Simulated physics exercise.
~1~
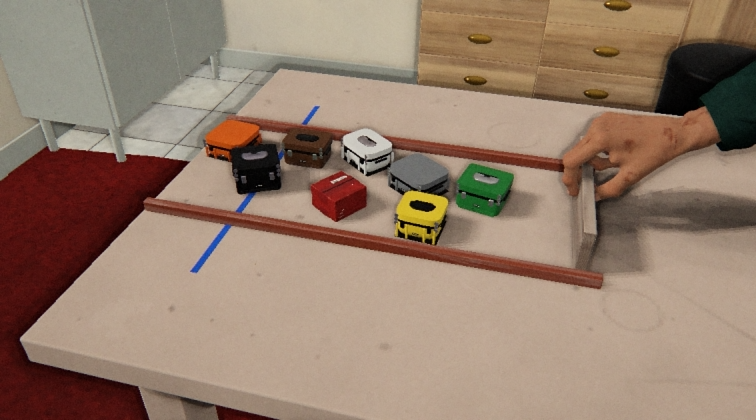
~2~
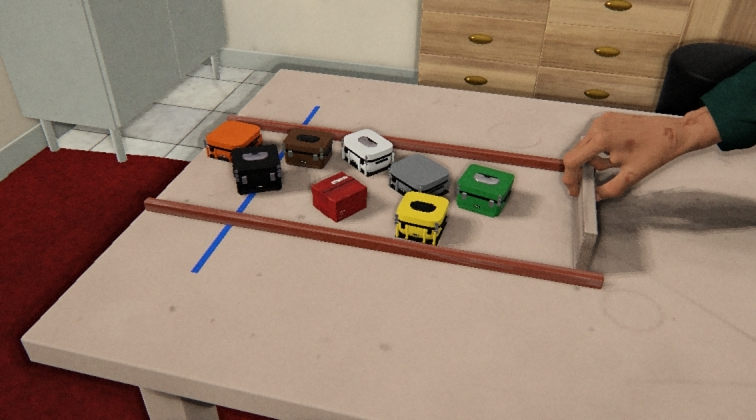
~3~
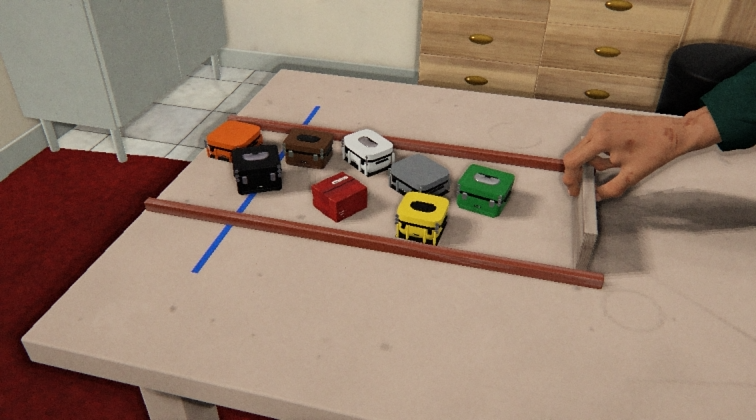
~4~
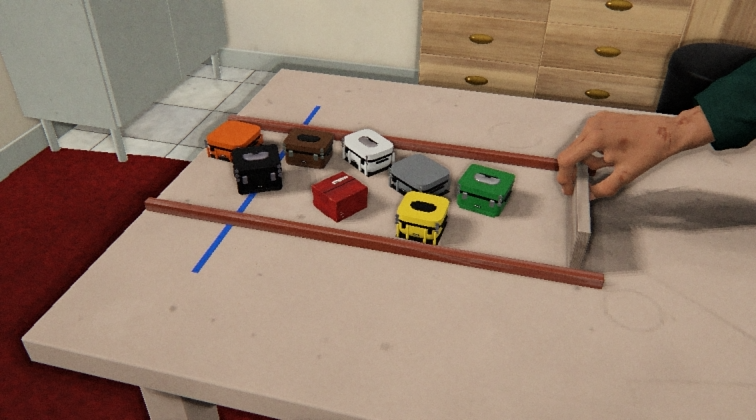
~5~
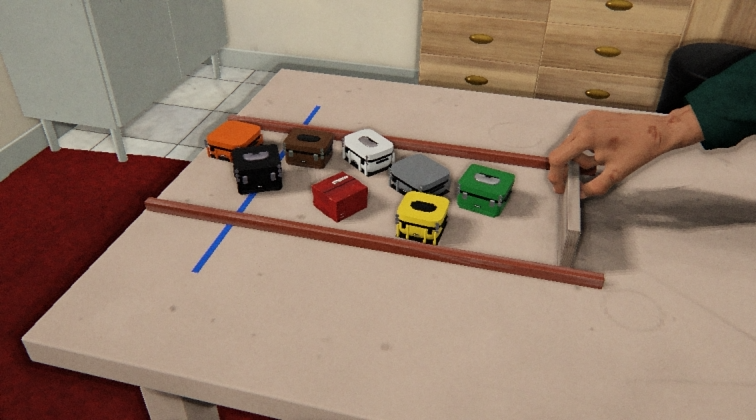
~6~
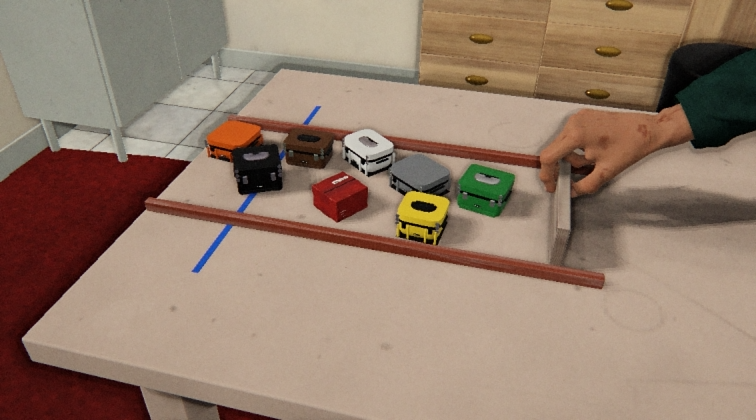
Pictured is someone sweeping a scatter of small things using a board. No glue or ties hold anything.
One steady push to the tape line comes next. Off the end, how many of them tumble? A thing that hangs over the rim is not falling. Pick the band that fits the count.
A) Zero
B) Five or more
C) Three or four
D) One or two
The answer is D.
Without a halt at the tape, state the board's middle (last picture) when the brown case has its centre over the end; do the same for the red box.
Middle: Roughly (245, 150); roughly (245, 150).
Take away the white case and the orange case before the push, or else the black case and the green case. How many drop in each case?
Result, first then second: 1, 1.
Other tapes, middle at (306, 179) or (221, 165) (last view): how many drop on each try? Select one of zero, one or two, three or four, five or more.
Zero; five or over.
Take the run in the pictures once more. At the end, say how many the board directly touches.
3 in contact.
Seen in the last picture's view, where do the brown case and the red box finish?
Around (230, 135), then around (189, 185).
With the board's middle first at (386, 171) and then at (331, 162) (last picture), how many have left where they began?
Tally at point one: 5; at point two: 7.
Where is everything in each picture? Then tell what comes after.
Orange case (234, 142); black case (256, 169); brown case (308, 149); board (583, 200); tape (268, 173), in the first picture.
Black case (257, 170); white case (368, 152), in the second picture.
Brown case (309, 150); red box (340, 196), in the third picture.
Orange case (235, 142); board (578, 199), in the fourth picture.
Black case (258, 170); green case (485, 191), in the fifth picture.
Orange case (235, 143); black case (258, 170); brown case (309, 150); board (560, 196); tape (269, 173), in the sixth picture.
Soon after, none off yet; orange case at rest near (235, 143); black case at rest near (258, 170); brown case at rest near (309, 150).
After that, none off yet; orange case at rest near (235, 143); black case displaced a little near (246, 167); brown case moving near (306, 149).
In the end, the number that fall off is one or two; gone, black case and orange case.
